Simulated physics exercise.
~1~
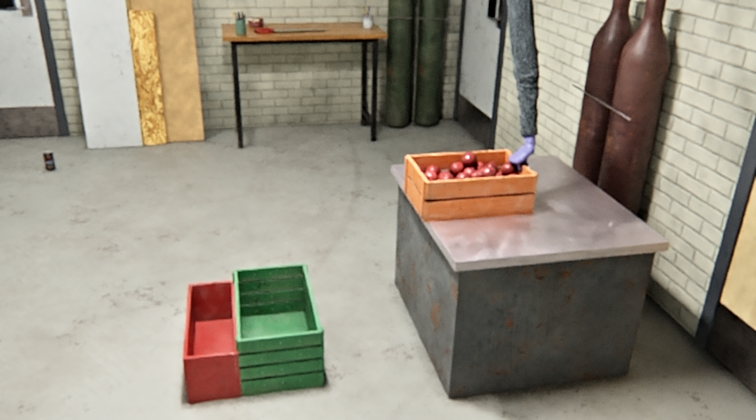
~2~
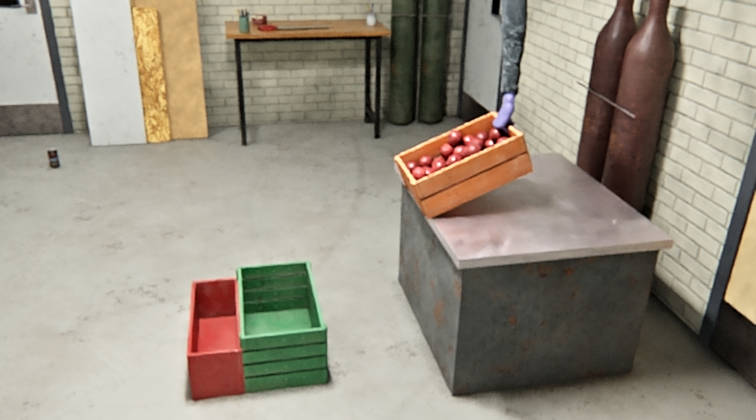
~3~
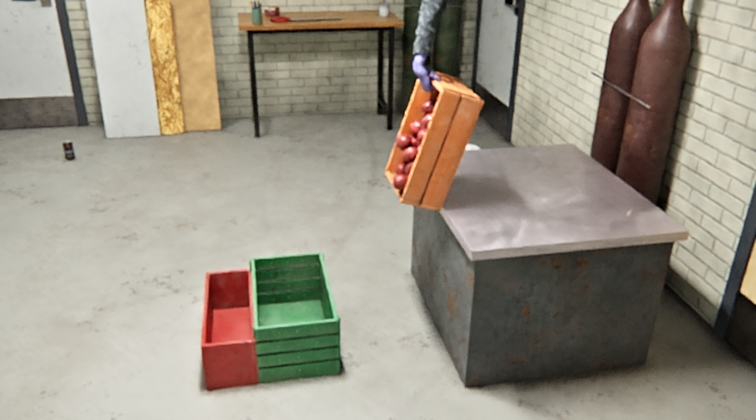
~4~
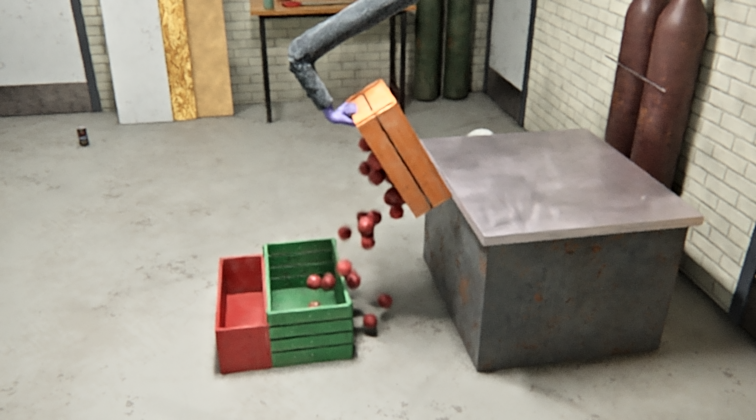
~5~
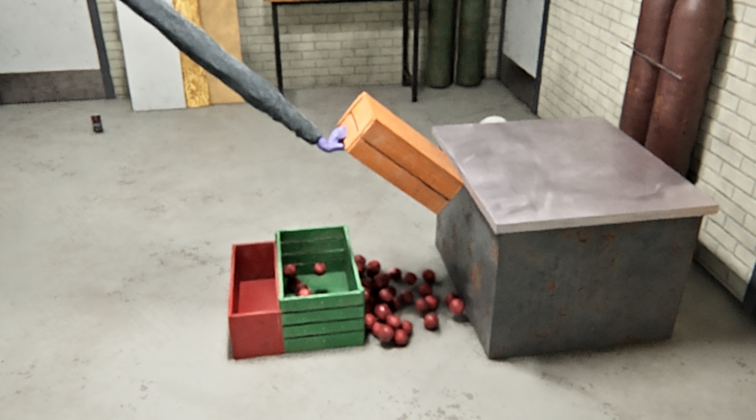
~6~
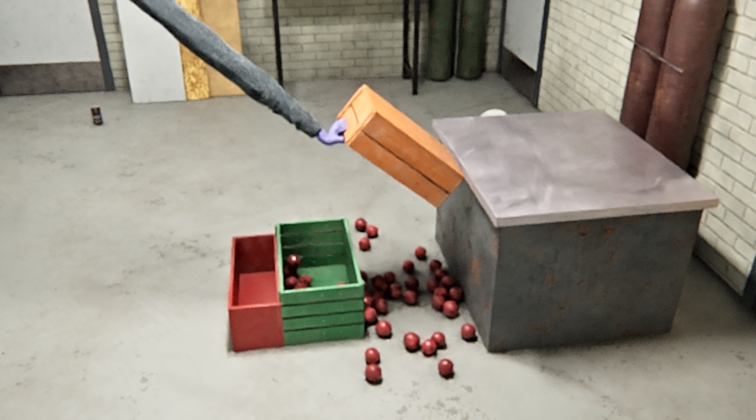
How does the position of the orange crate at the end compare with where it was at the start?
At the start the orange crate sits upright on top of the bench, full of red apples. By the end it is tipped well over past the left edge of the bench, with the gloved hand at its raised end.
An orange crate tips over the bench edge, spilling most apples short of the green trough.
